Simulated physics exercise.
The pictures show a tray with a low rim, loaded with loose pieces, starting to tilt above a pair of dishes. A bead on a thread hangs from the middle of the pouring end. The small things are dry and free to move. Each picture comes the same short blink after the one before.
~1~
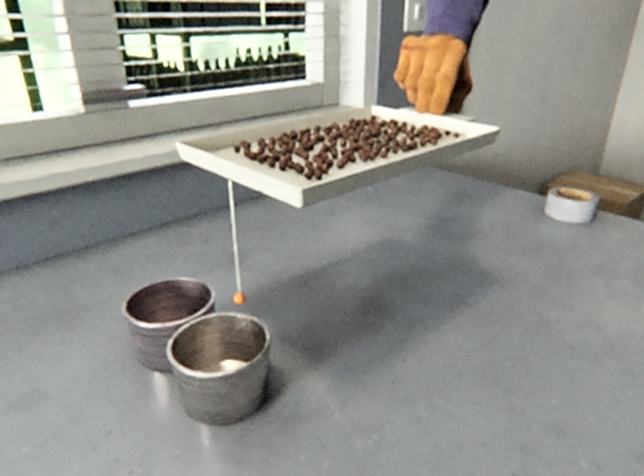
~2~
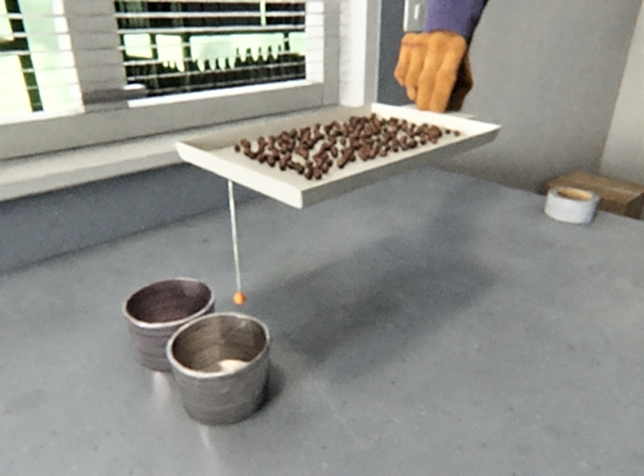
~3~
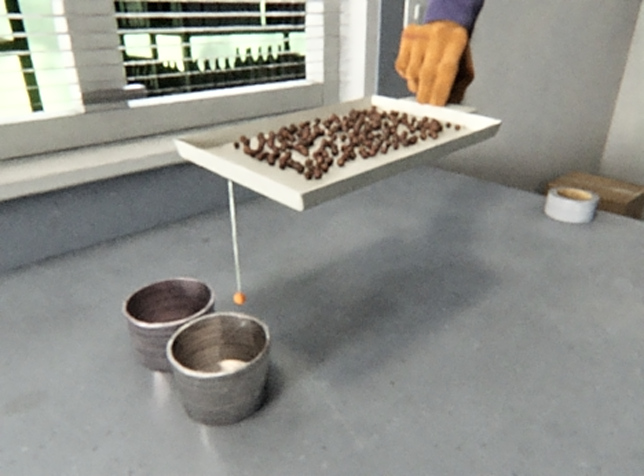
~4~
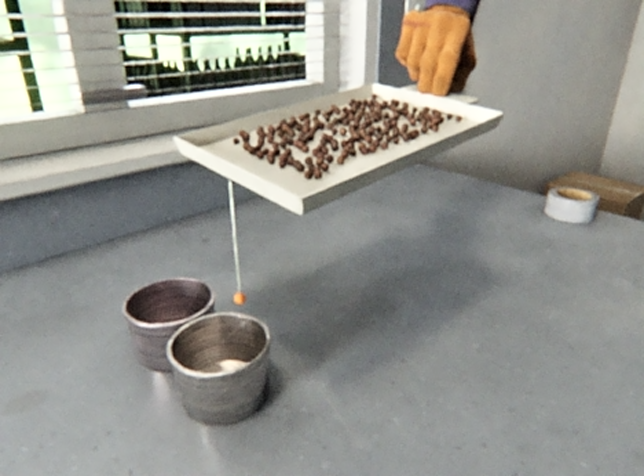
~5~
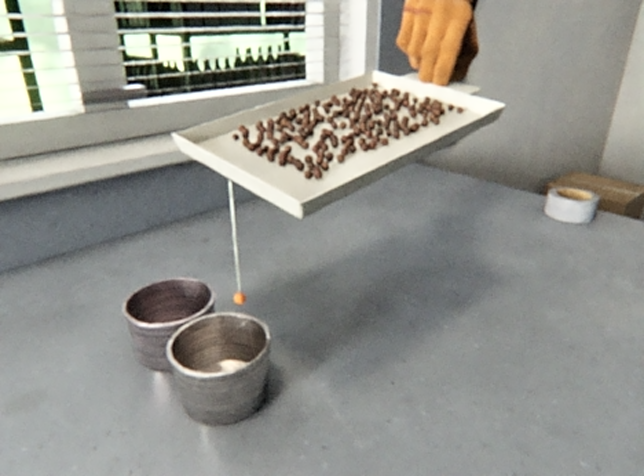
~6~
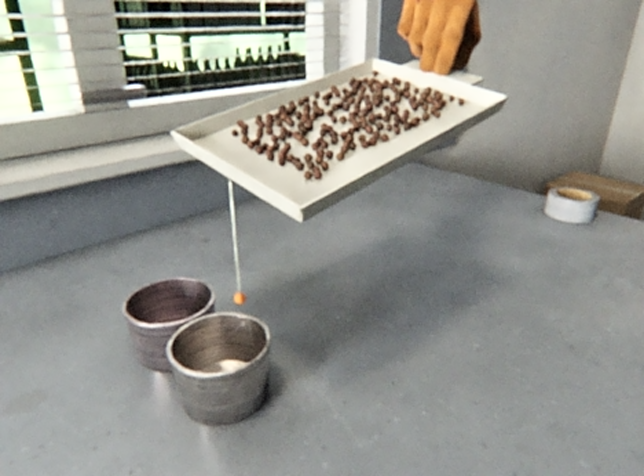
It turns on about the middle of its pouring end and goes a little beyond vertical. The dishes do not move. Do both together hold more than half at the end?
They take less than half between them.
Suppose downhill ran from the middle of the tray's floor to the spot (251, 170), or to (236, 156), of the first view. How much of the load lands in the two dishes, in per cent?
Near 80 % and 60 %.
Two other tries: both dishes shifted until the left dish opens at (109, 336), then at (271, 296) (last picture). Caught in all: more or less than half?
First less than half, then over half.
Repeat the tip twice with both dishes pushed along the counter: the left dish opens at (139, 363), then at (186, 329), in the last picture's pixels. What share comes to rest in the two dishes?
Near 0 % and 10 %.
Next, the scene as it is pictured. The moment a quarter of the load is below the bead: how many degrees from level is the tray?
Around 85° of tilt.
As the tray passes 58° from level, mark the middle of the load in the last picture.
Near (310, 194).
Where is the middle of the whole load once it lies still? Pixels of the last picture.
Close to (300, 426).
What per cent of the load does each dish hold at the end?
Left dish near 0 in a hundred; right dish near 0.
Soon after the last picture, tray tipped steeply; most on the tray; a small part outside both; a small part in the air.
A little later, tray tipped right over; about a quarter on the tray; a stray few in the right dish; about two thirds outside both; a small part in the air.
Later still, tray tipped past a quarter turn; a stray few in the right dish; nearly all outside both.
At rest, tray tipped past a quarter turn; a stray few in the right dish; none in the left dish; nearly all outside both.
